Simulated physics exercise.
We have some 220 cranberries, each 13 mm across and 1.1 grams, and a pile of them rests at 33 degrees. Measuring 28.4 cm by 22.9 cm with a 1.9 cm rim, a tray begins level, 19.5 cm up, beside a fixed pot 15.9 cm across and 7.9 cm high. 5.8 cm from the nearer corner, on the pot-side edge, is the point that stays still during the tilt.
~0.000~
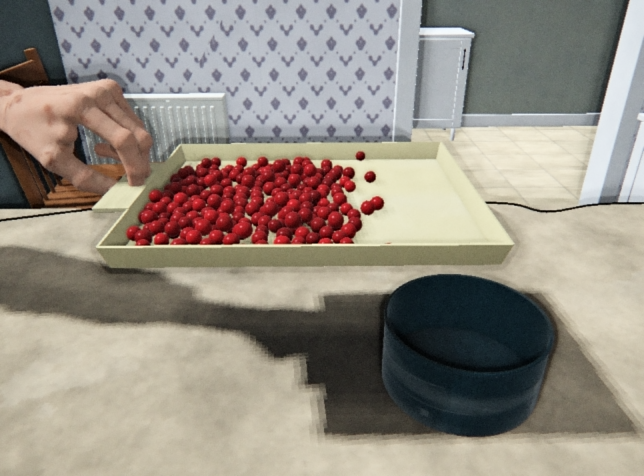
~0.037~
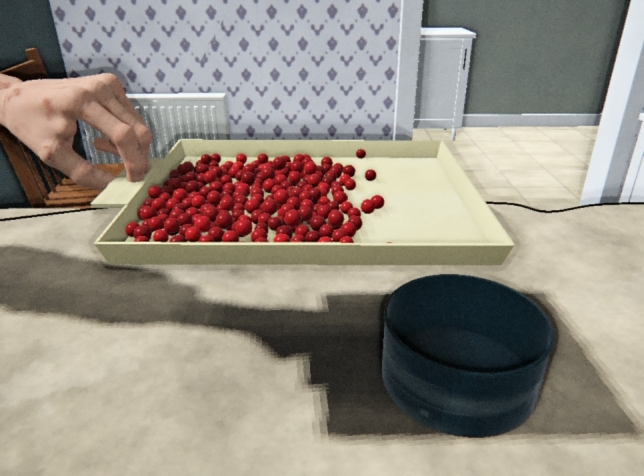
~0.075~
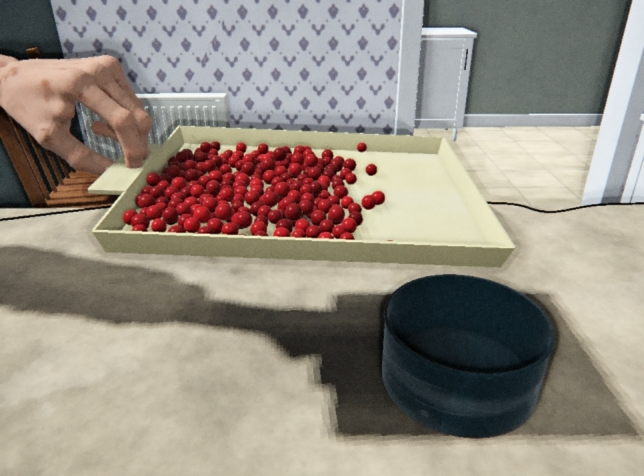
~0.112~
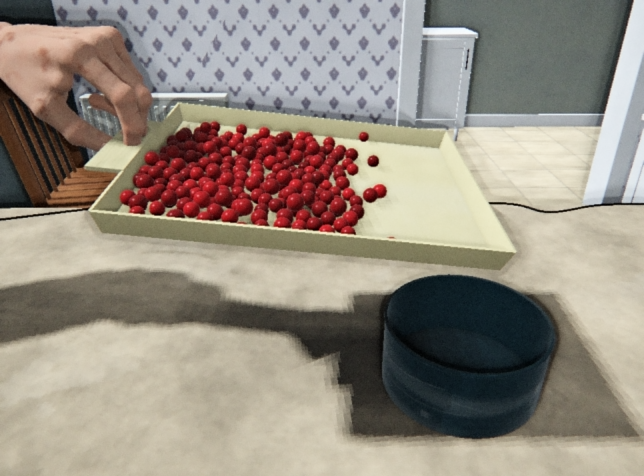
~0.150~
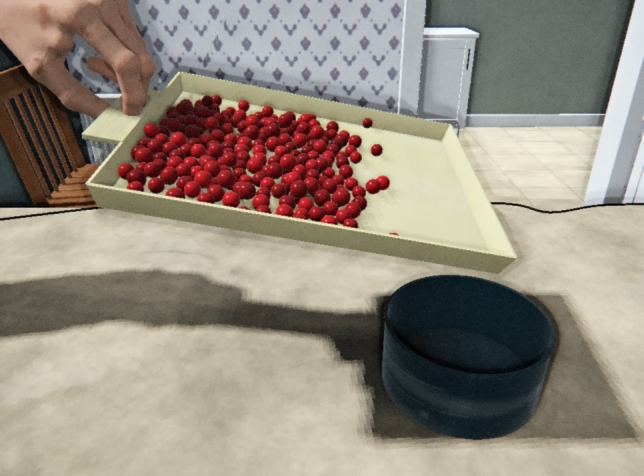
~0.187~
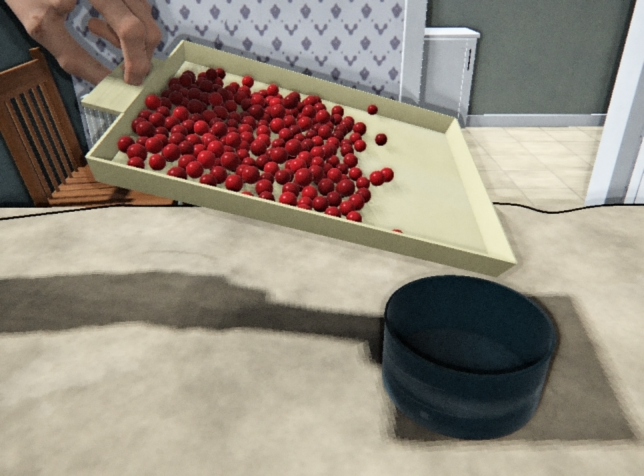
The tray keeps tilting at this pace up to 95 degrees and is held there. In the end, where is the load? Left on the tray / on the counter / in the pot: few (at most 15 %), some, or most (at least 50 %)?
Left on the tray: Few; counter: Most; pot: Few.
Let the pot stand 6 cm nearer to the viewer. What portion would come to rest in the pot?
It would come to roughly 50 percent.
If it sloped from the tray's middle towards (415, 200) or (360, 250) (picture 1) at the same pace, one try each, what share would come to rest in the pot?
Near 20 and 5 percent, in that order.
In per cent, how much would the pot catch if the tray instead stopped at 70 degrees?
I'd say close to 5 percent.
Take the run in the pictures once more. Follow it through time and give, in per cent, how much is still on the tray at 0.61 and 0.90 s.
In order, near 80 and near 5.
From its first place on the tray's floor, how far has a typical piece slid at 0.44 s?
Around 5 centimetres.
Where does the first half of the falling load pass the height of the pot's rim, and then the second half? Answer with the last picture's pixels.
Roughly (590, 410) to start, and after that (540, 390).
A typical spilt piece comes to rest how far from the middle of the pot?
18 cm.
After 0.44 s, tilt 57 degrees; the tray holds 100 %, the pot 0 %.
Then, at 0.61 s, tilt 83 degrees; the tray holds 80 %, the pot 0 %.
After 0.90 s, tilt 95 degrees; the tray holds 5 %, the pot 5 %.
In the end, at 1.9 s, tray 0 %, counter 95 %, pot 5 %.
